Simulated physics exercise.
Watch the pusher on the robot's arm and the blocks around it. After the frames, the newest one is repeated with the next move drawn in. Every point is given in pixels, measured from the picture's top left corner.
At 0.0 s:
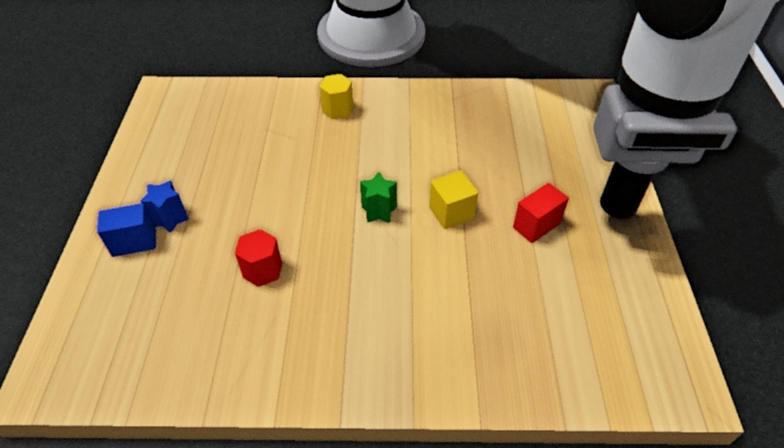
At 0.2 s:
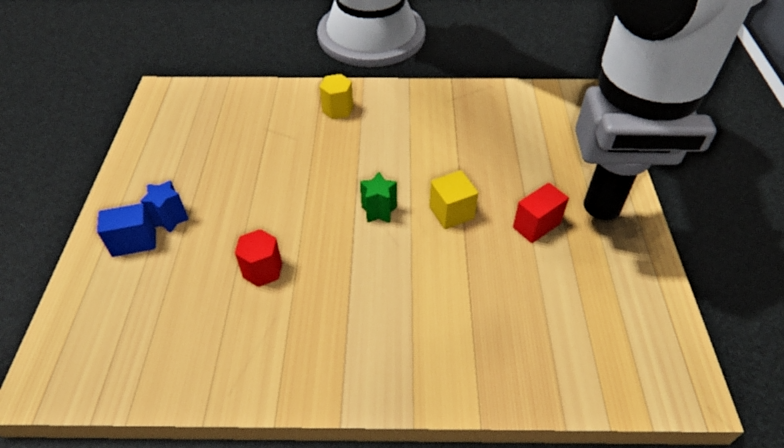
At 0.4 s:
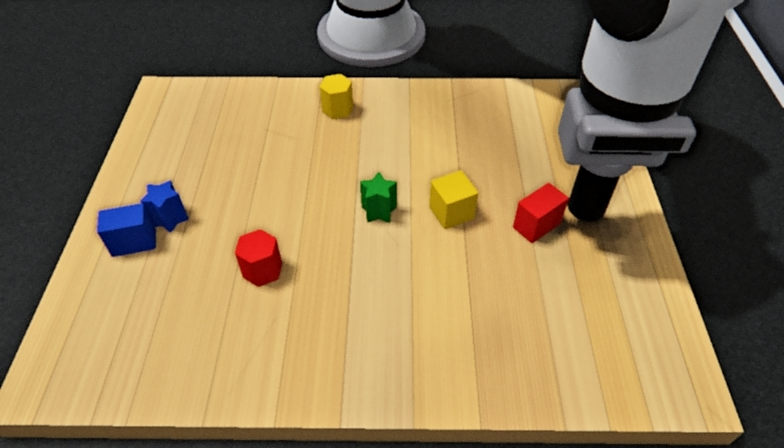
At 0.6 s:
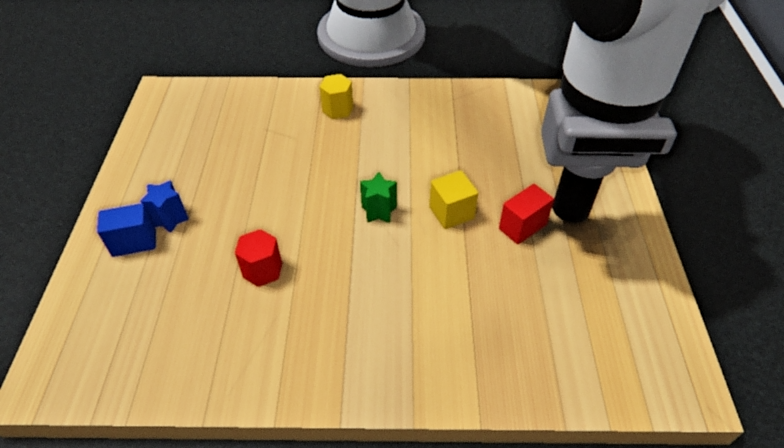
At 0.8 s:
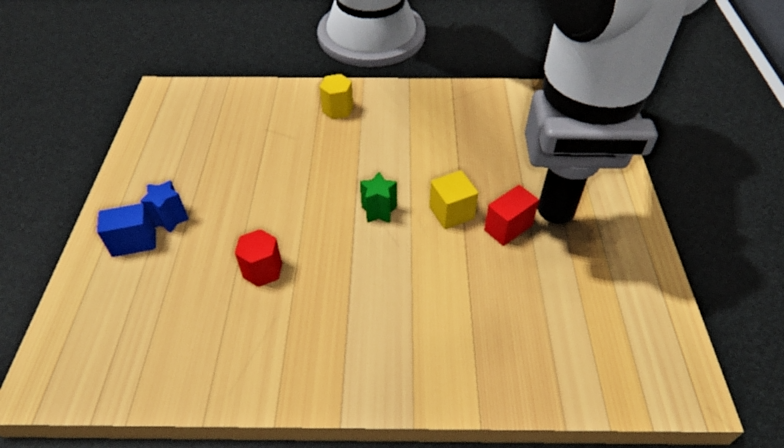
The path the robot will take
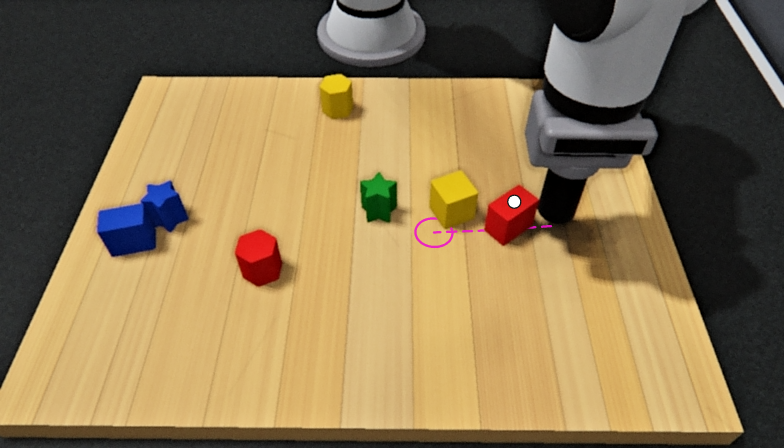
A white and grey robot arm with a black pusher tip reaches over the right side of a light wooden board on a dark surface, seen from above at an angle. A red oblong block, yellow cube and green star sit near the middle, with a yellow block behind and red and blue blocks leftward. The pusher slides left, meets the red oblong block and nudges it towards the yellow cube.
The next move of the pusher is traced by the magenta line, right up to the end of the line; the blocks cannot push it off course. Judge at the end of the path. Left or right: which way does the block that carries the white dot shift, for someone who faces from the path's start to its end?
Pushed left.
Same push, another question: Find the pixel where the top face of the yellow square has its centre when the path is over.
(410, 184)
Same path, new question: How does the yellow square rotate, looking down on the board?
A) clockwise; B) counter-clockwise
A (clockwise)
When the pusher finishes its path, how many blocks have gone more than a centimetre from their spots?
By the end, two blocks will have moved.
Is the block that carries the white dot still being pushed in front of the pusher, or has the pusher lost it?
In front, I predict.
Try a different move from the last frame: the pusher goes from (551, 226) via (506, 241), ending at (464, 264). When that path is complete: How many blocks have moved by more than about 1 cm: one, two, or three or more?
The answer will be one.
Path on the board, straight from (551, 226) to (434, 232); the dot is on the red oblong block.
On the path given first. One third of the way, pusher at (515, 213); yellow square at (446, 185); red oblong block at (473, 206).
Two thirds of the way, pusher at (475, 215); yellow square at (419, 183), turned 55° clockwise; red oblong block at (435, 214), turned 20° anticlockwise.
At the end, pusher at (435, 217); green star block at (374, 182), turned 25° anticlockwise; yellow square at (410, 184), turned 95° clockwise; red oblong block at (405, 219), turned 65° anticlockwise.
